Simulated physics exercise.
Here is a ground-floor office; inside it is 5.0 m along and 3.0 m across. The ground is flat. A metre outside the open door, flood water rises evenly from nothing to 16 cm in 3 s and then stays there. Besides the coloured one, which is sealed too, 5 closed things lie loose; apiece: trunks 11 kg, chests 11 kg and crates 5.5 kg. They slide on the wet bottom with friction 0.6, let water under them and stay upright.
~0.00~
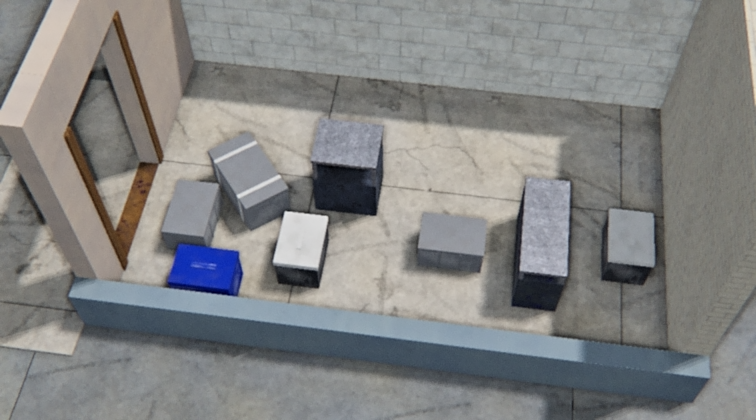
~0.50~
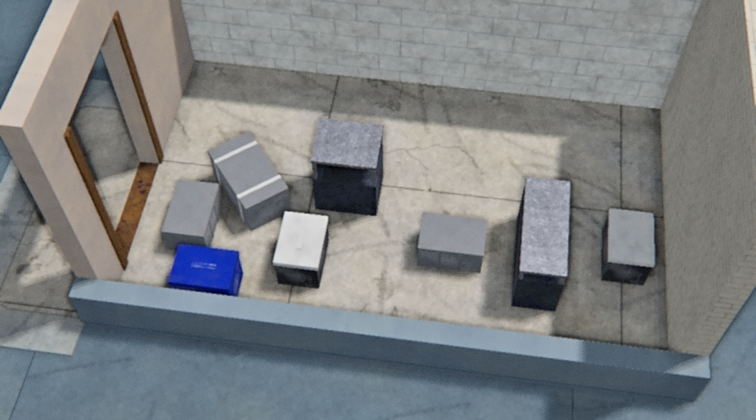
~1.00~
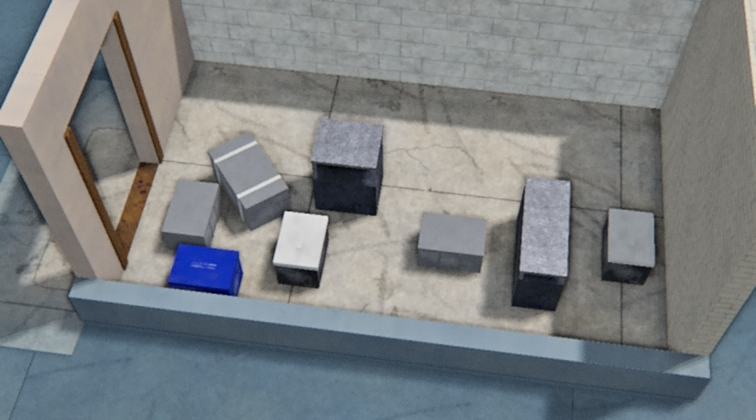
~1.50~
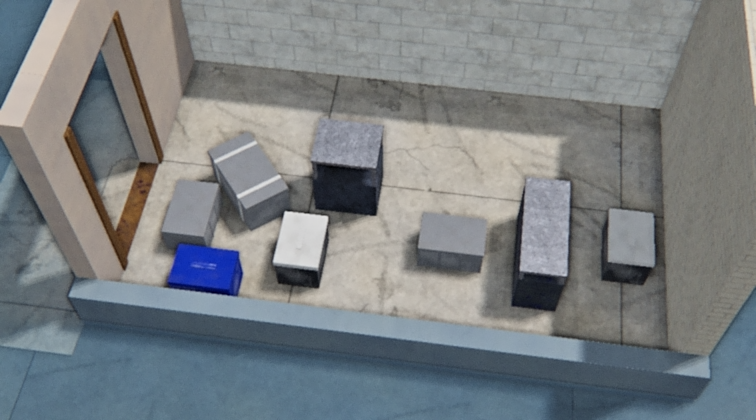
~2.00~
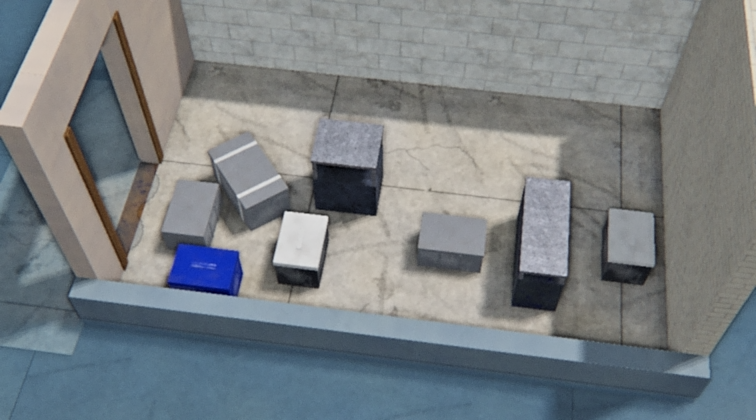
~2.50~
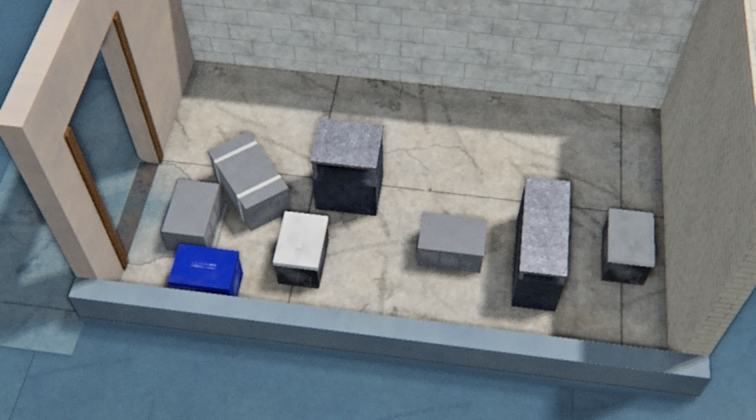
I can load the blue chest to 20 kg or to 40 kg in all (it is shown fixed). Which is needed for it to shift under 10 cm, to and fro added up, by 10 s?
For it, the lower weight is enough.
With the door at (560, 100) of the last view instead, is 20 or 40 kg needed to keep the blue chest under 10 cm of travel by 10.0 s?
In that case the smaller load will do.
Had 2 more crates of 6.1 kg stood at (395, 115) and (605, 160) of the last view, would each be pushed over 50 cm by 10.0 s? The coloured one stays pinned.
In turn: Past it, less.
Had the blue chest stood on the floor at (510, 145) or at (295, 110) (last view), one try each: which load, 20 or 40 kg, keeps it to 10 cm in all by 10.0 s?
In turn: Either load holds; either load holds.
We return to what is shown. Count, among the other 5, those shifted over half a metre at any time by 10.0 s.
I count 4.
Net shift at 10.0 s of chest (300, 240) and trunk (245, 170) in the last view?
In that order: 200 cm, 250 cm.
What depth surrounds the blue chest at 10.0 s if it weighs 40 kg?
Roughly 7 cm.
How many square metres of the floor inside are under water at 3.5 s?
Roughly 2.0 m2.
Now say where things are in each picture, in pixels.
In the first picture, the blue chest at (204, 266), on the bottom; 0.0 m2 under water; 0 of 6 have shifted.
In the second picture, the blue chest at (204, 266), on the bottom; 0.0 m2 under water; 0 of 6 have shifted.
In the third picture, the blue chest at (204, 266) rests on the ground; 0.0 m2 under water; 0 of 6 have shifted.
In the fourth picture, the blue chest at (204, 266) rests on the ground; water covers 0.0 m2; 0 of 6 have shifted.
In the fifth picture, the blue chest at (204, 266) rests on the ground; water covers 0.0 m2; 0 of 6 have shifted.
In the sixth picture, the blue chest at (204, 266) rests on the ground; water covers 0.4 m2; 0 of 6 have shifted.
After 3.5 s the blue chest would be 0 cm from its start with 20 kg and 0 cm from its start with 40 kg; 4 cm of water round it then.
After 4.5 s the blue chest would be 0 cm from its start with 20 kg and 0 cm from its start with 40 kg; 6 cm of water round it then.
After 7.0 s the blue chest would be 0 cm from its start with 20 kg and 0 cm from its start with 40 kg; 6 cm of water round it then.
After 10.0 s the blue chest would be 0 cm from its start with 20 kg and 0 cm from its start with 40 kg; 7 cm of water round it then.
